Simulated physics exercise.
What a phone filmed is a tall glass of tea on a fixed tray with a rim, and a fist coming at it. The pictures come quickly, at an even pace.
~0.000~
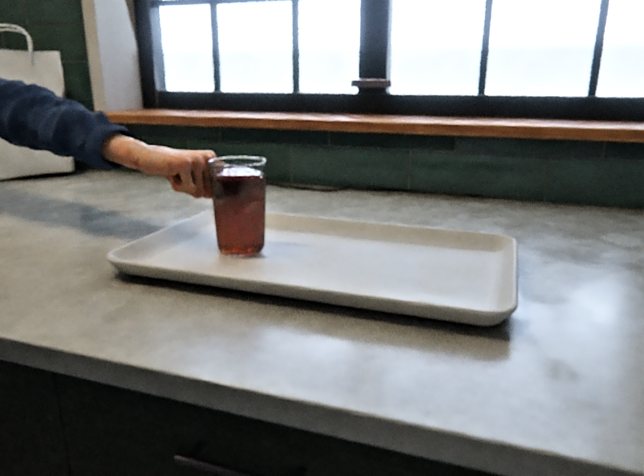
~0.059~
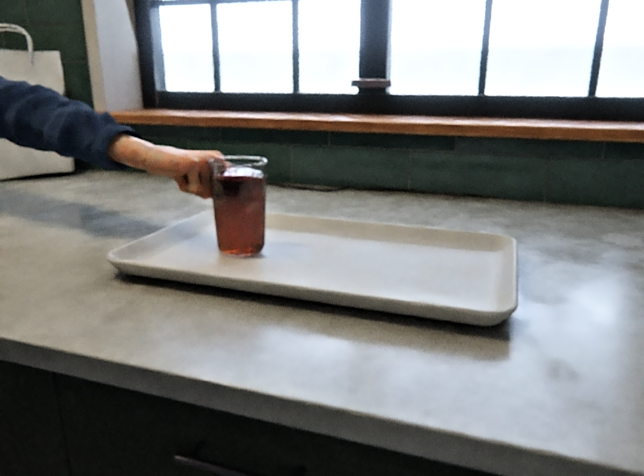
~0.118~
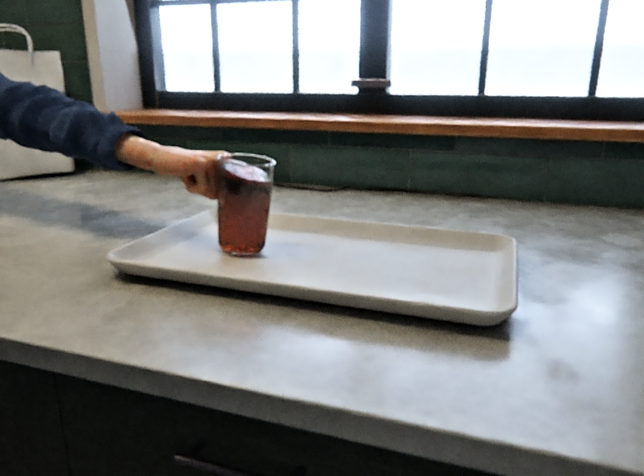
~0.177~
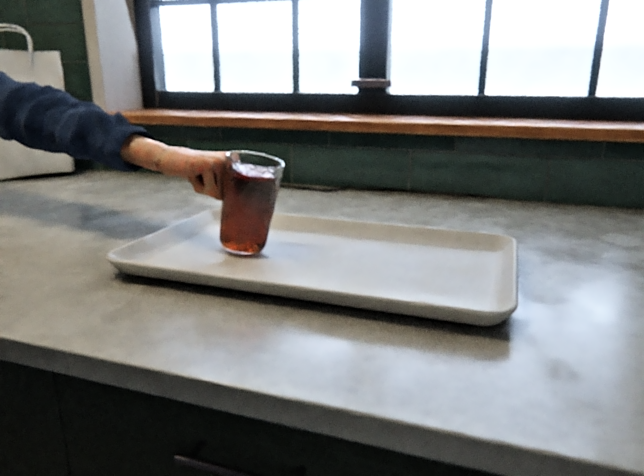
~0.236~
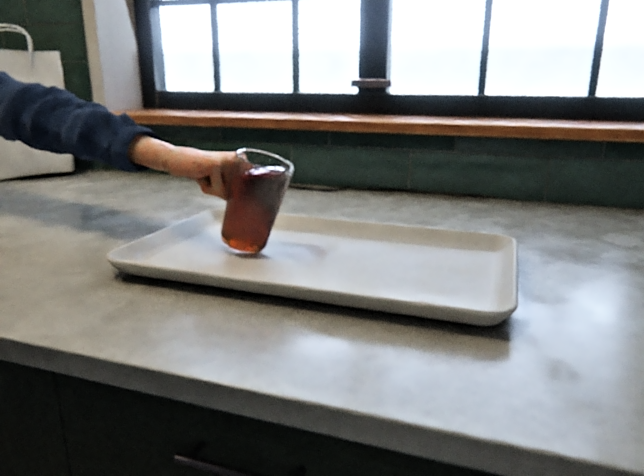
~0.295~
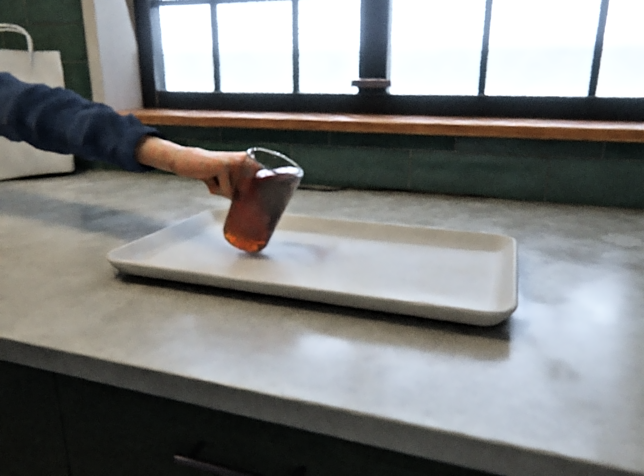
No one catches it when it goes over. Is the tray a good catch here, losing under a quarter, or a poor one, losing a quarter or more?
A poor one.
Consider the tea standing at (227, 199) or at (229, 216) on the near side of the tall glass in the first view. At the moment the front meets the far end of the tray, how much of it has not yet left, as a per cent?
55 % and 45 %.
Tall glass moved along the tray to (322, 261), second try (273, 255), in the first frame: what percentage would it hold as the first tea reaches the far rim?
The first gives 80 %, the second 65 %.
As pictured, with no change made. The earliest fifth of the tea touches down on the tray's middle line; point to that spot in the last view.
Roughly at pixel (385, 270) in the last picture.
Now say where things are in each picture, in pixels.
It leans 0°; its right rim is at (262, 164); the tea meets the walls at (218, 171) and (263, 174); the tray's far rim is at (515, 269); the tray is clear ahead, in the first picture.
It leans 0°; its right rim is at (263, 164); the tea meets the walls at (219, 171) and (263, 174), in the second picture.
It leans 6°; its right rim is at (271, 165); the tea meets the walls at (225, 159) and (270, 178), in the third picture.
It leans 12°; its right rim is at (280, 168); the tea meets the walls at (234, 163) and (279, 175), in the fourth picture.
It leans 18°; its right rim is at (290, 172); the tea meets the walls at (239, 174) and (290, 171), in the fifth picture.
It leans 25°; its right rim is at (299, 177); the tea meets the walls at (244, 185) and (300, 172), in the sixth picture.
A moment on, the tall glass is falling and 99 per cent is in the glass, 1 on the tray and 0 above or beyond its rim.
Next, the tall glass lies on its side and 65 per cent is in the glass, 30 on the tray and 5 above or beyond its rim.
Then the tall glass lies on its side and 38 per cent is in the glass, 49 on the tray and 14 above or beyond its rim.
Later the tall glass lies on its side and 20 per cent is in the glass, 42 on the tray and 38 above or beyond its rim.
Finally, 63 per cent is held by tray and glass, 37 is off the tray.
